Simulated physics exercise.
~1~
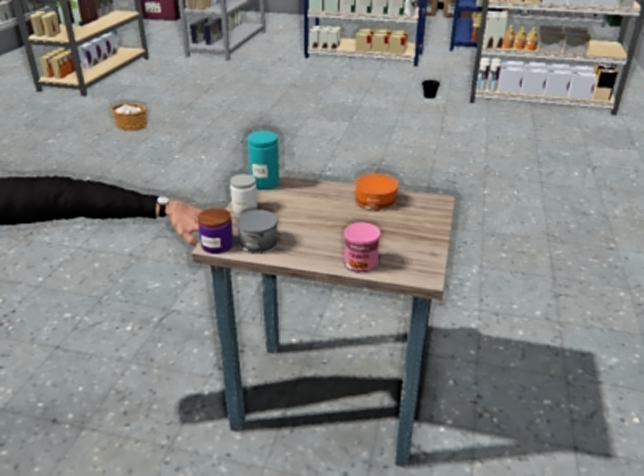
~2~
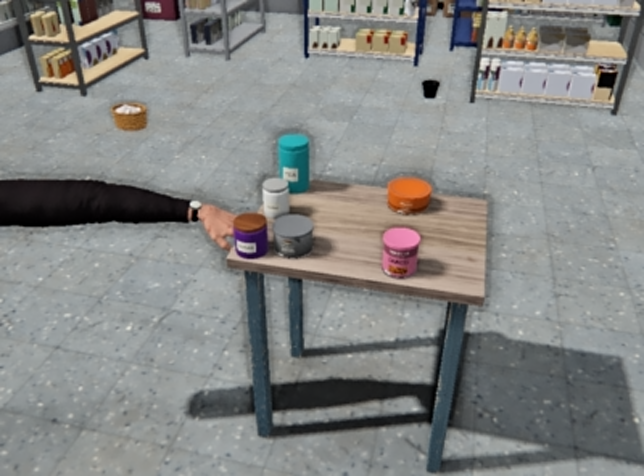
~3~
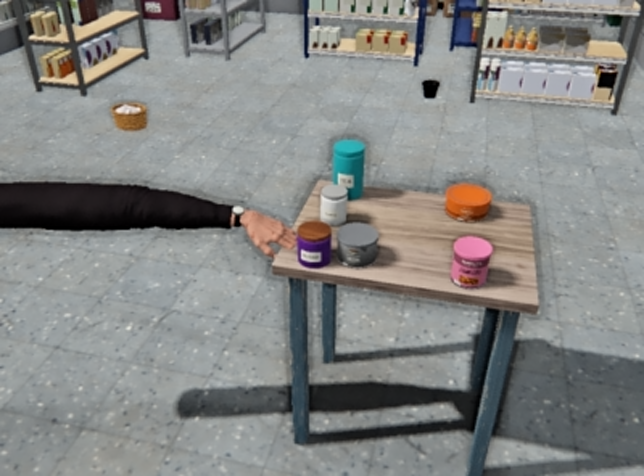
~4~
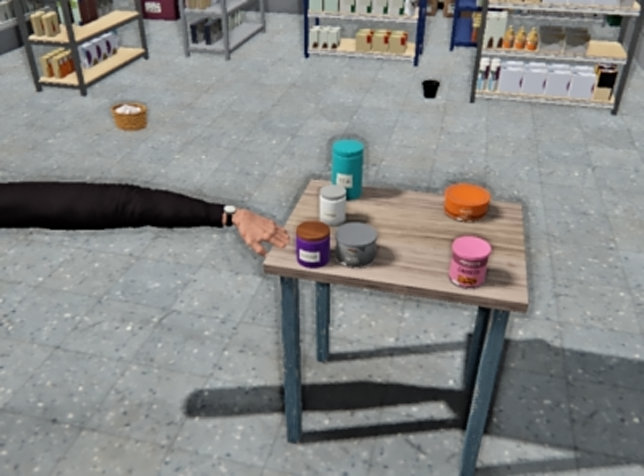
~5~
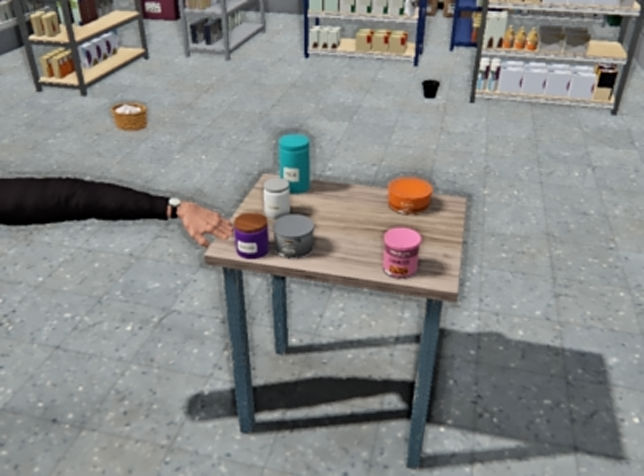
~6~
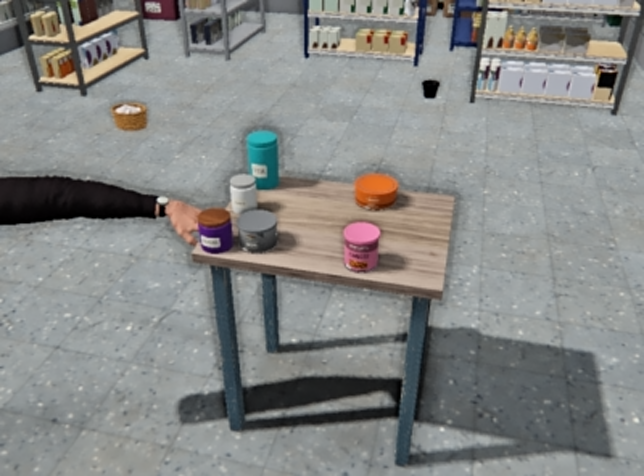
A hand at the left edge of a small wooden table moved with it to the right, then back to the left, while the six tubs and jars on top stayed upright, ending about where they began with the hand still beside the table.
